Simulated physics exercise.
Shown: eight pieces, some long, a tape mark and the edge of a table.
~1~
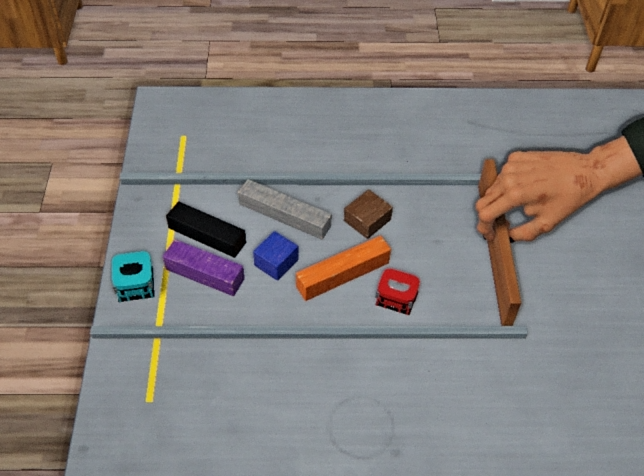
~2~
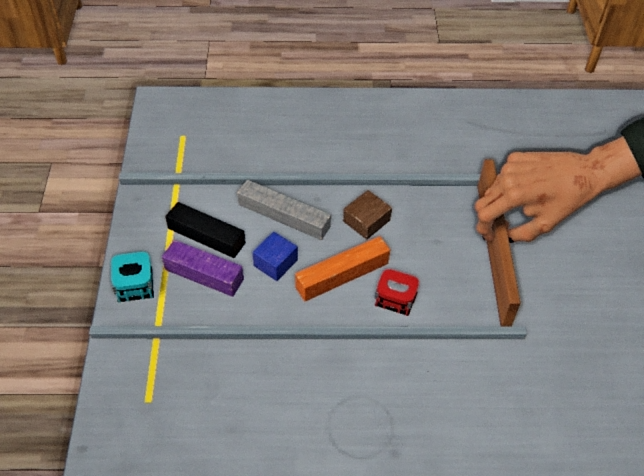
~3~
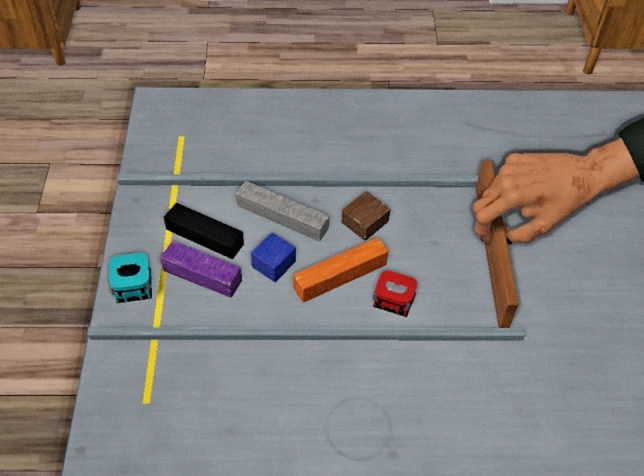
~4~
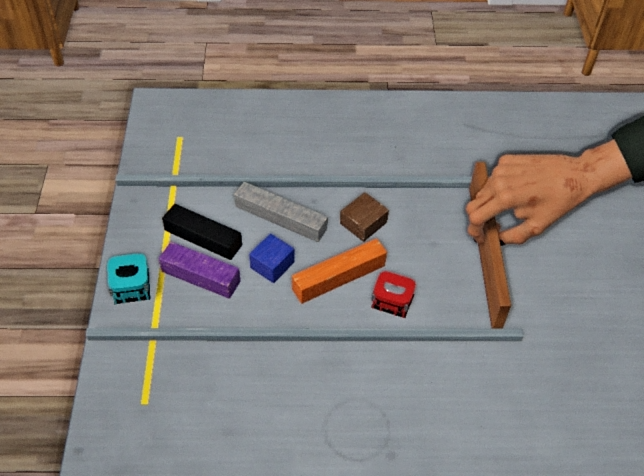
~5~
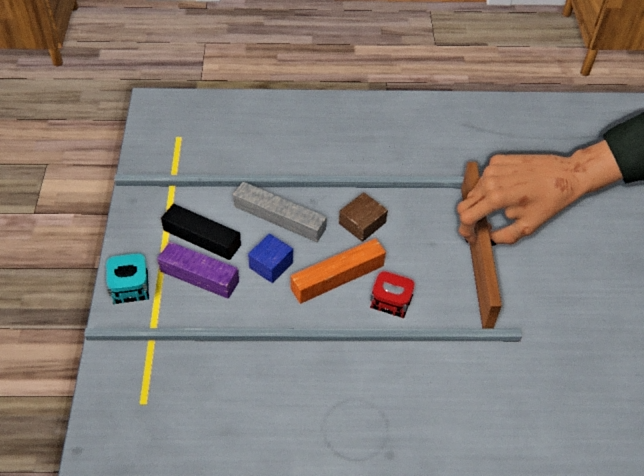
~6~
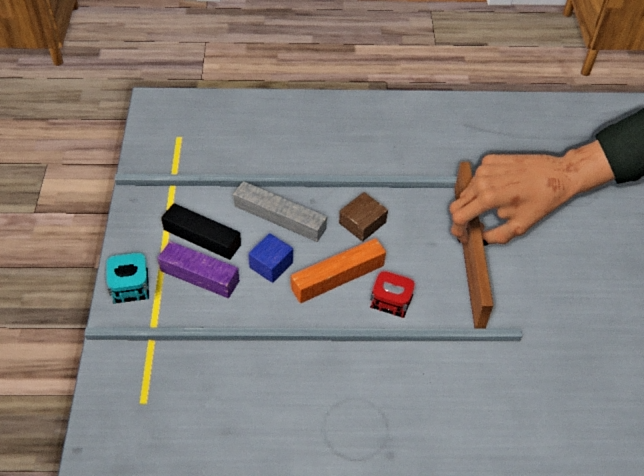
A hand held a wooden board upright at the right of a grey table, then slid it a little to the left, while the scattered colourful blocks and two small cases stayed put.
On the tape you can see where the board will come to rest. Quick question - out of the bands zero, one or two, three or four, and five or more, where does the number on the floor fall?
Seems three or four of them come crashing down.
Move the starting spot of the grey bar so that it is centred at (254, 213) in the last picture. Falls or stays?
From that start it hangs on.
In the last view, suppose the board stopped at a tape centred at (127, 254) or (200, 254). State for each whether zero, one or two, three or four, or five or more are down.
Number down, tape by tape: Five or more / not one.
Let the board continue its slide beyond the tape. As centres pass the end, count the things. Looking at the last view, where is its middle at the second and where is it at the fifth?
(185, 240), later (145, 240).
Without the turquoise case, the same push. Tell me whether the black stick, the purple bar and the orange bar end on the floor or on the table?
Black stick down, purple bar down, orange bar still up.
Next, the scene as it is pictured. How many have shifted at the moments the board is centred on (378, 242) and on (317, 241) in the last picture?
3 and 5.
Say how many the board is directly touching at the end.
Contact count: 3.
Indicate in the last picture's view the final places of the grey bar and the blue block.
Around (117, 220), then around (114, 253).
A little later, none off yet; turquoise case at rest near (128, 278); black stick at rest near (201, 231); purple bar at rest near (199, 269).
Next, none off yet; turquoise case at rest near (128, 278); black stick moving near (196, 229); purple bar moving near (192, 267).
Later still, none off yet; turquoise case shifted a little near (106, 284); black stick shifted about its own width near (131, 221); purple bar shifted about its own width near (123, 259).
When it is over, the number that fall off is three or four; down, purple bar, black stick and turquoise case.
